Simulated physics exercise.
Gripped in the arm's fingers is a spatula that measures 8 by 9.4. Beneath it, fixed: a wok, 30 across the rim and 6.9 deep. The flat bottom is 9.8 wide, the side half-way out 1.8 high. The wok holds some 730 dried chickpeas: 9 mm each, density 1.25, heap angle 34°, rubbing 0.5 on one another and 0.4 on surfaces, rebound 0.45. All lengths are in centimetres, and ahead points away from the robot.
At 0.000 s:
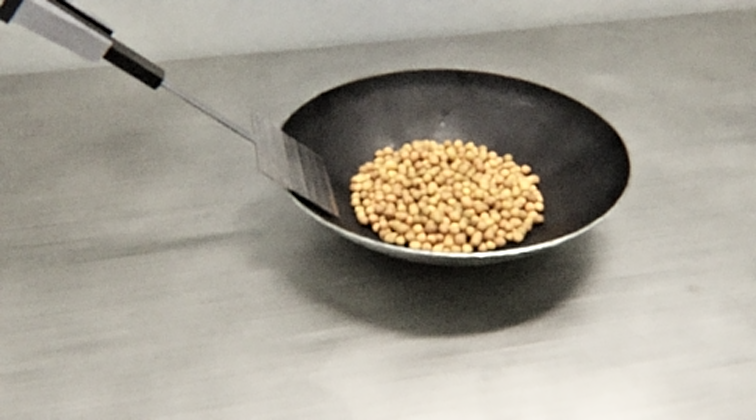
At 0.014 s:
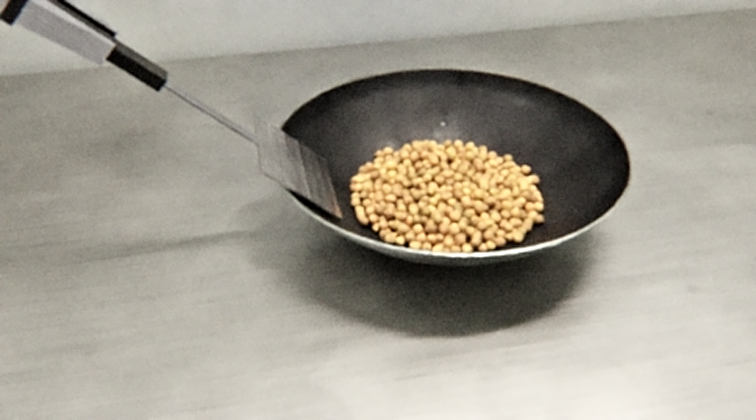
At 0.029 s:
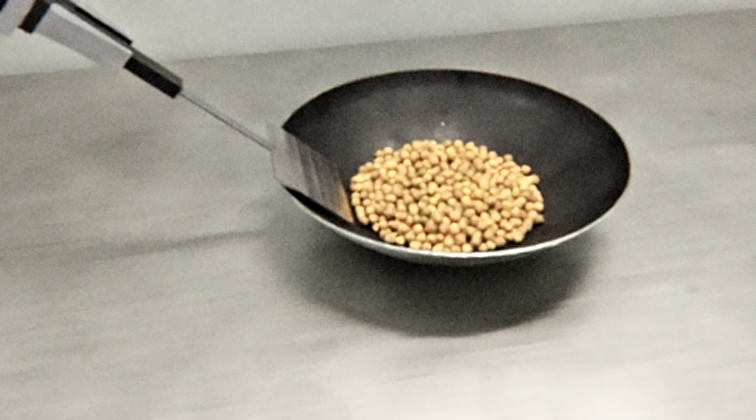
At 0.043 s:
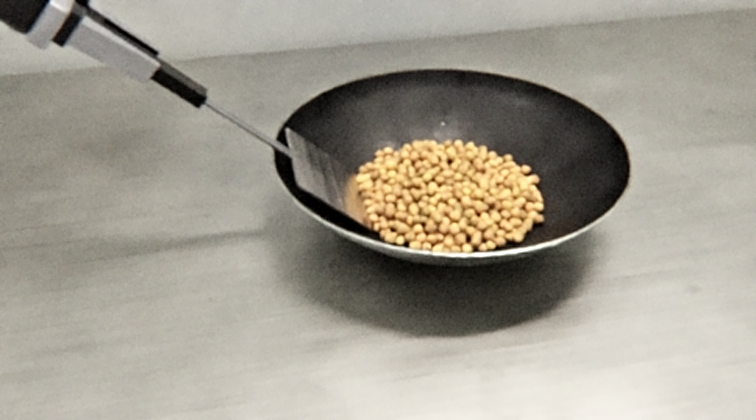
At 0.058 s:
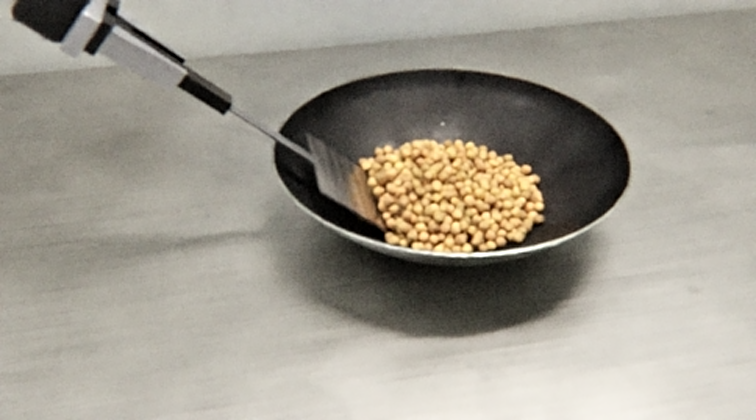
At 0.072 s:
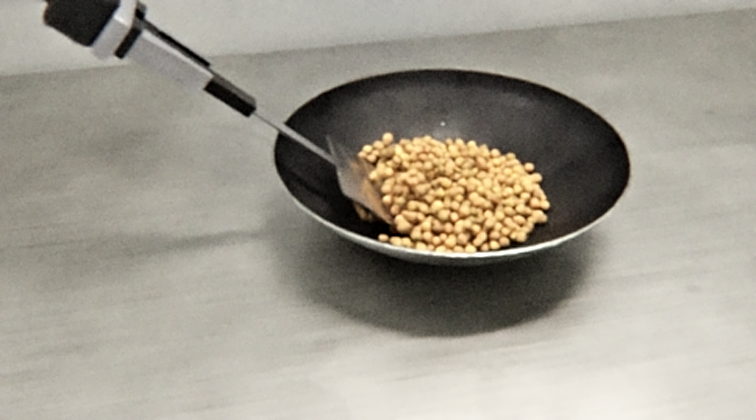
A spatula gripped by a robot arm slid down inside the left side of a dark wok and pushed into the heap of chickpeas, nudging some of them up and slightly to the right.
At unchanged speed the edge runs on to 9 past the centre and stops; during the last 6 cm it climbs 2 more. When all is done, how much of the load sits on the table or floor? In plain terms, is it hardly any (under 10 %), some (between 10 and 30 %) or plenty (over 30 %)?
Plenty - over 30 %.
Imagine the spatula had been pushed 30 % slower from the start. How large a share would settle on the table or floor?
Approx. 20 per cent.
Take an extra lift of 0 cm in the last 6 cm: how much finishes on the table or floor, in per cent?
Some 30 in a hundred.
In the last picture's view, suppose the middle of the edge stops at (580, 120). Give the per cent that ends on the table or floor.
About 50 per cent.
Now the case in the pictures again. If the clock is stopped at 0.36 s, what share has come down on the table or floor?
5 %.
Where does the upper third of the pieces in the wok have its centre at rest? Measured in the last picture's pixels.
Around (532, 178).
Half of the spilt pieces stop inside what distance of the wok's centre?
Close to 40 cm from the centre.
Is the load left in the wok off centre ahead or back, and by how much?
Offset forward: Around 3.5 cm.
After 0.11 s, sloping 43°, highest piece 12 above the table; 730 in the wok.
After 0.14 s, sloping 43°, highest piece 16 above the table; 728 in the wok, 2 on the blade or in flight.
After 0.36 s, sloping 43°, highest piece 15 above the table; 455 in the wok, 37 on the table or floor, 238 on the blade or in flight.
After 1.41 s, sloping 43°, highest piece 5 above the table; 453 in the wok, 277 on the table or floor.
In the end, 453 in the wok, 277 on the table or floor. That is 38 % on the table or floor.
